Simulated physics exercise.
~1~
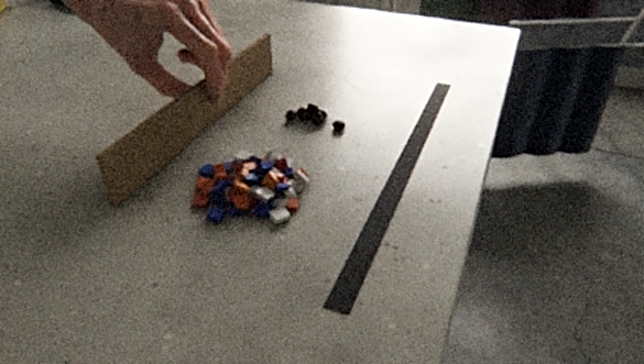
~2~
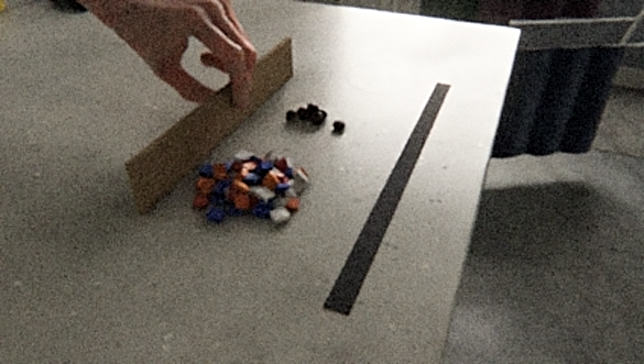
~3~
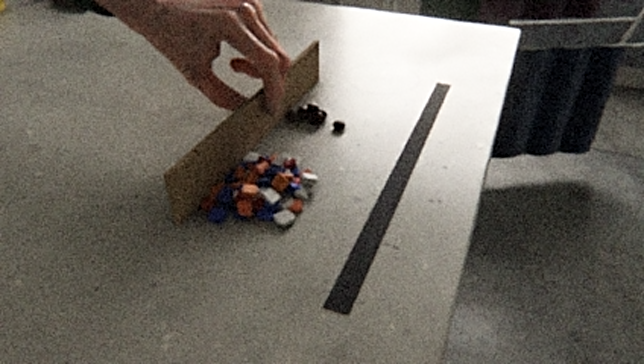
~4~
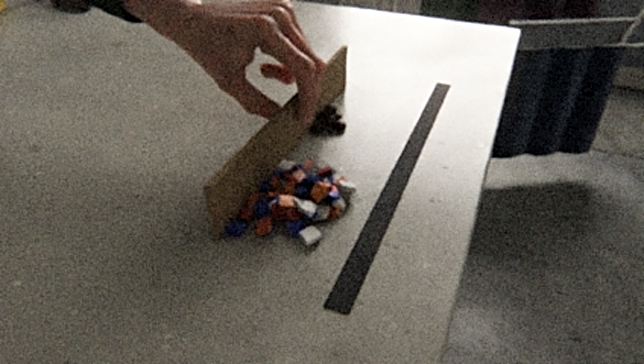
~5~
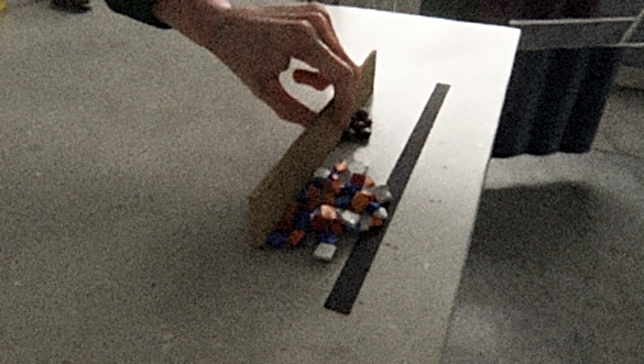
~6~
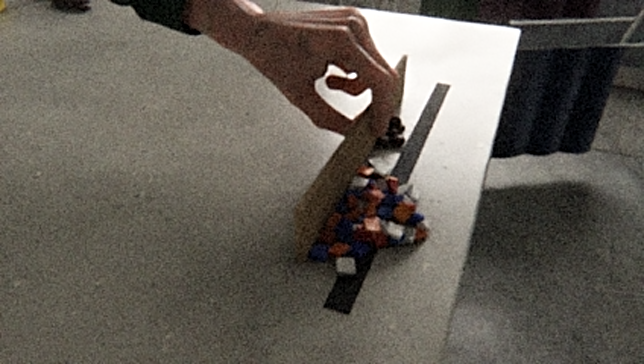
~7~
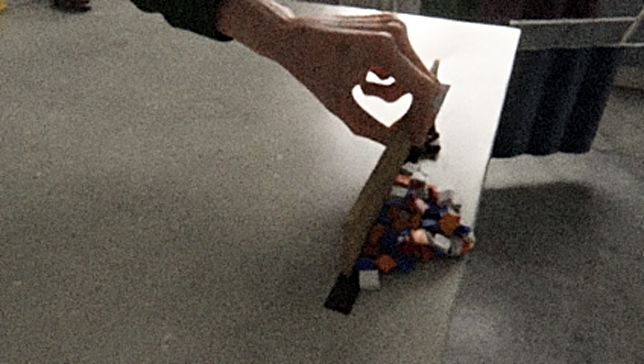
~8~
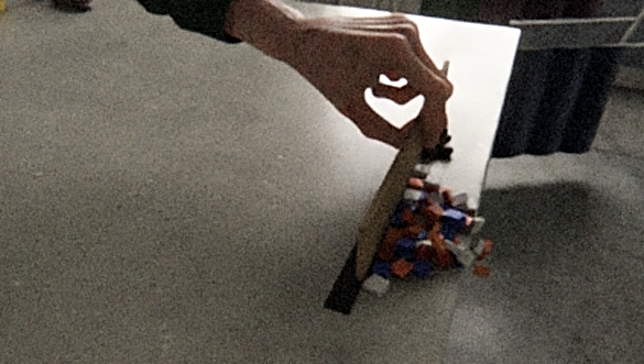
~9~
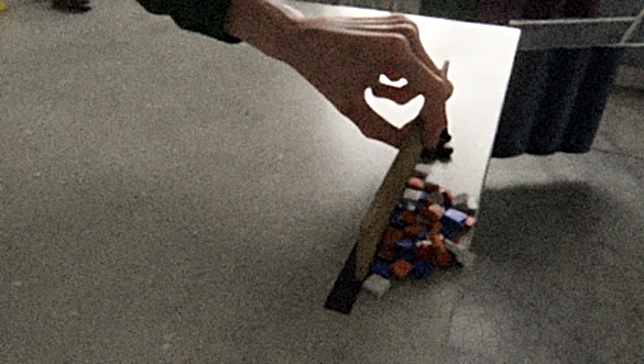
A hand-held card pushes two piles right to black tape, some nearer bits passing the edge.
